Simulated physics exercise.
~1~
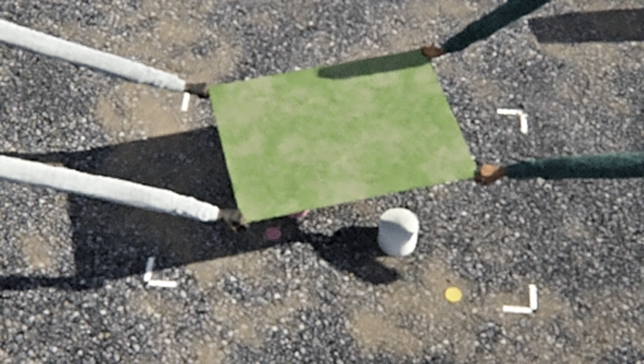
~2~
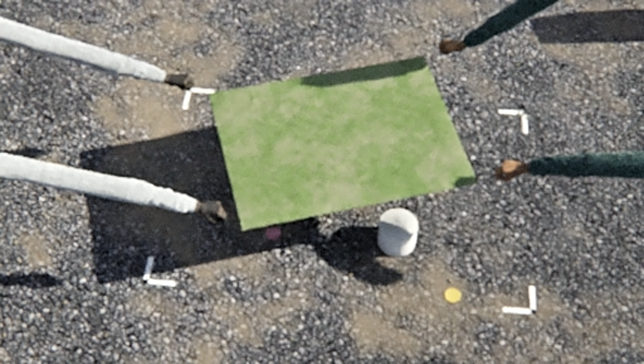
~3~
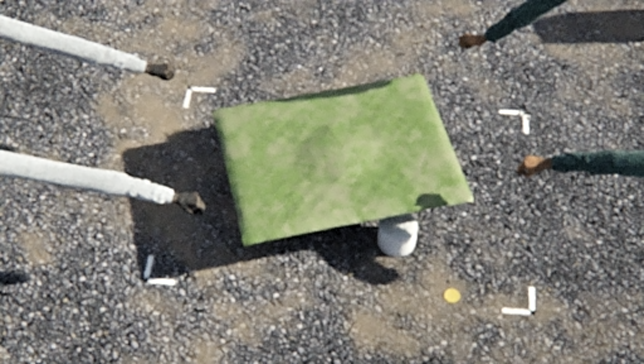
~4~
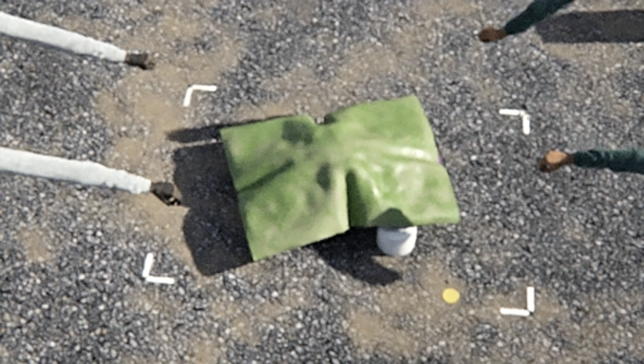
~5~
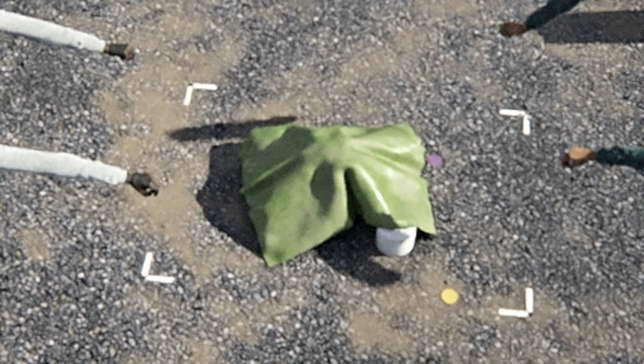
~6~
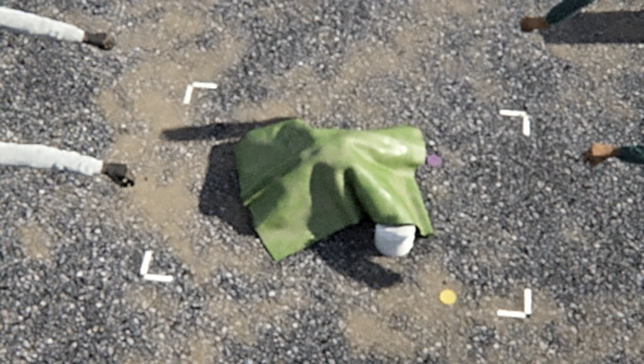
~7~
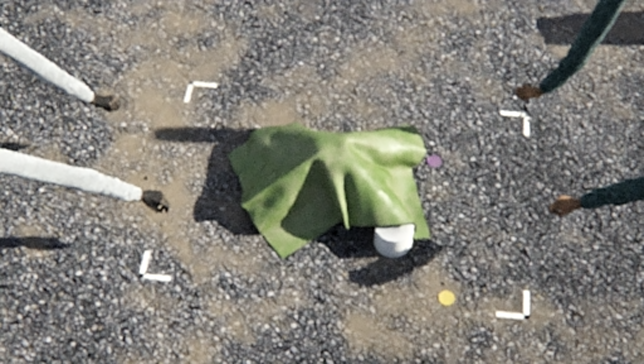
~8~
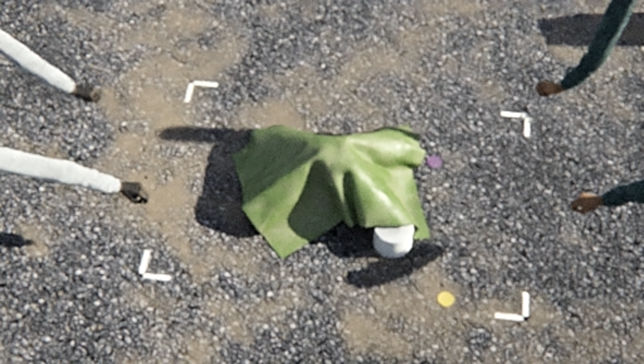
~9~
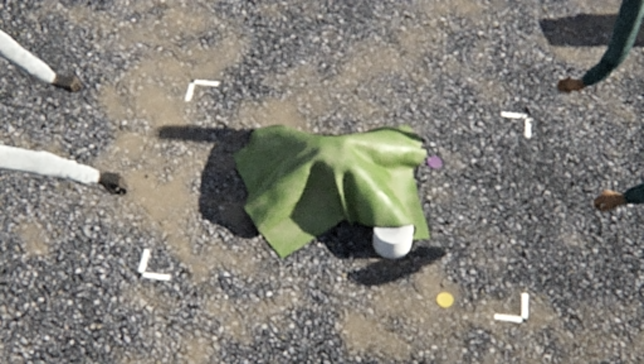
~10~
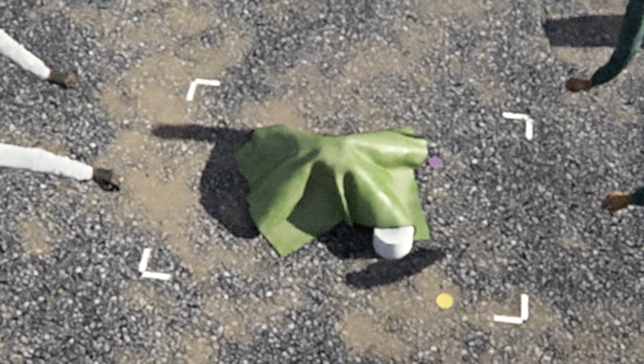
Green tarp released by four hands dropping onto gravel and settling in folds, leaving a white tub partly exposed and discs uncovered.
